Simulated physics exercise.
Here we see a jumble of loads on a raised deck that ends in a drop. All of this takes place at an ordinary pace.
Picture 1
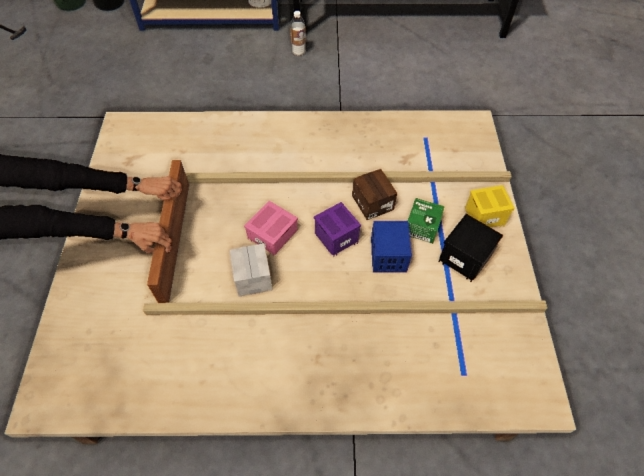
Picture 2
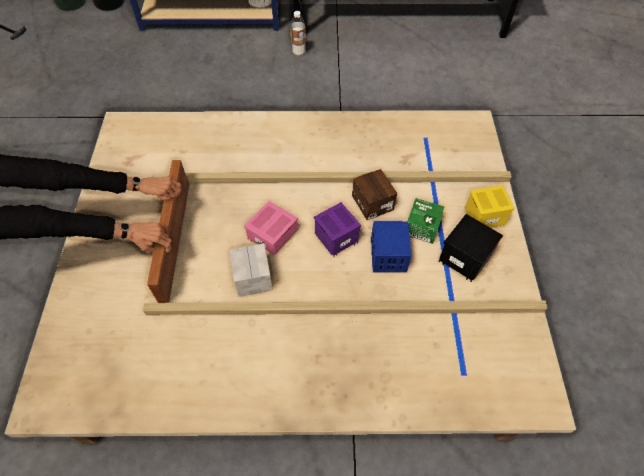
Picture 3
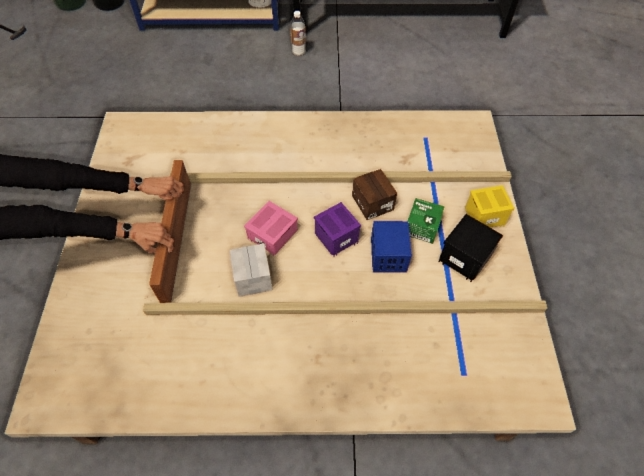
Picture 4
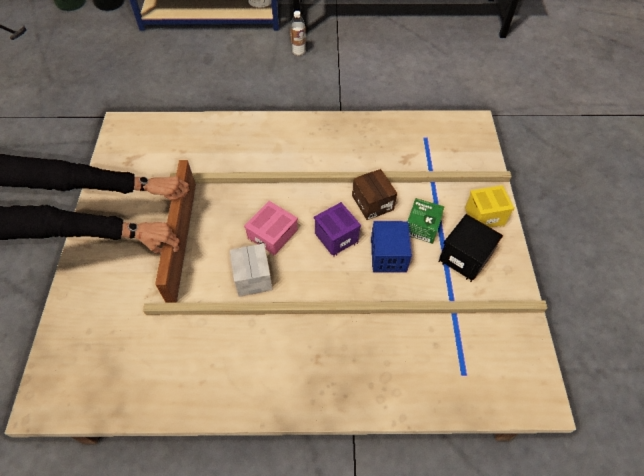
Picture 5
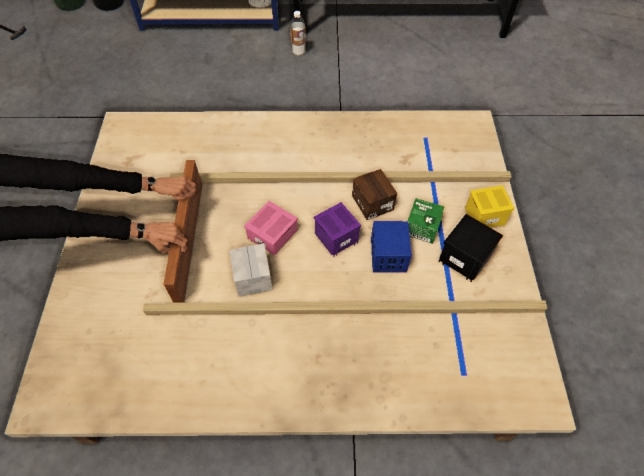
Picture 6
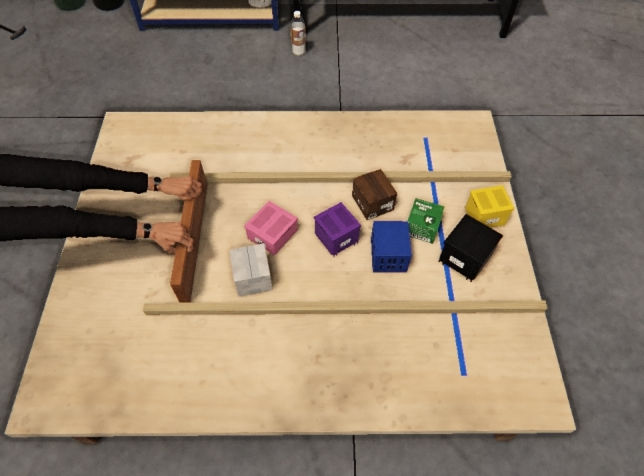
On a wooden tabletop on a grey floor, two hands hold a reddish-brown plank upright between two pale rails, left of eight scattered coloured boxes and a blue line. The plank stays still at first, then the hands push it slightly to the right, while the boxes remain unmoved and untouched.
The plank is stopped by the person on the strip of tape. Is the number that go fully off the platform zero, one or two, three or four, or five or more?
Count: One or two.
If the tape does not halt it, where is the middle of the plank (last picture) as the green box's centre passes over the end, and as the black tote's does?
With the green box it sits around (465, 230), with the black tote around (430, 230).
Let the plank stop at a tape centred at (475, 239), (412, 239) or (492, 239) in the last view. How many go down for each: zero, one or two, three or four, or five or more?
Taking the places in the order asked: Three or four, then no fall at all, then at least five.
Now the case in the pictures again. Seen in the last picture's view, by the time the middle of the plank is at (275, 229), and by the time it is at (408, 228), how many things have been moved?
The number moved is 3 and then 8.
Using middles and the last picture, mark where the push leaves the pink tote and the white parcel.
For the pink tote it's (459, 219), and for the white parcel it's (469, 271).
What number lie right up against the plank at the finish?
Contact count: 3.
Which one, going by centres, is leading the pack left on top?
Yellow tote.
Soon after, none off yet; yellow tote at rest near (488, 208); black tote at rest near (469, 248); green box at rest near (424, 221).
By the end, the number that fall off is one or two; fallen, black tote.
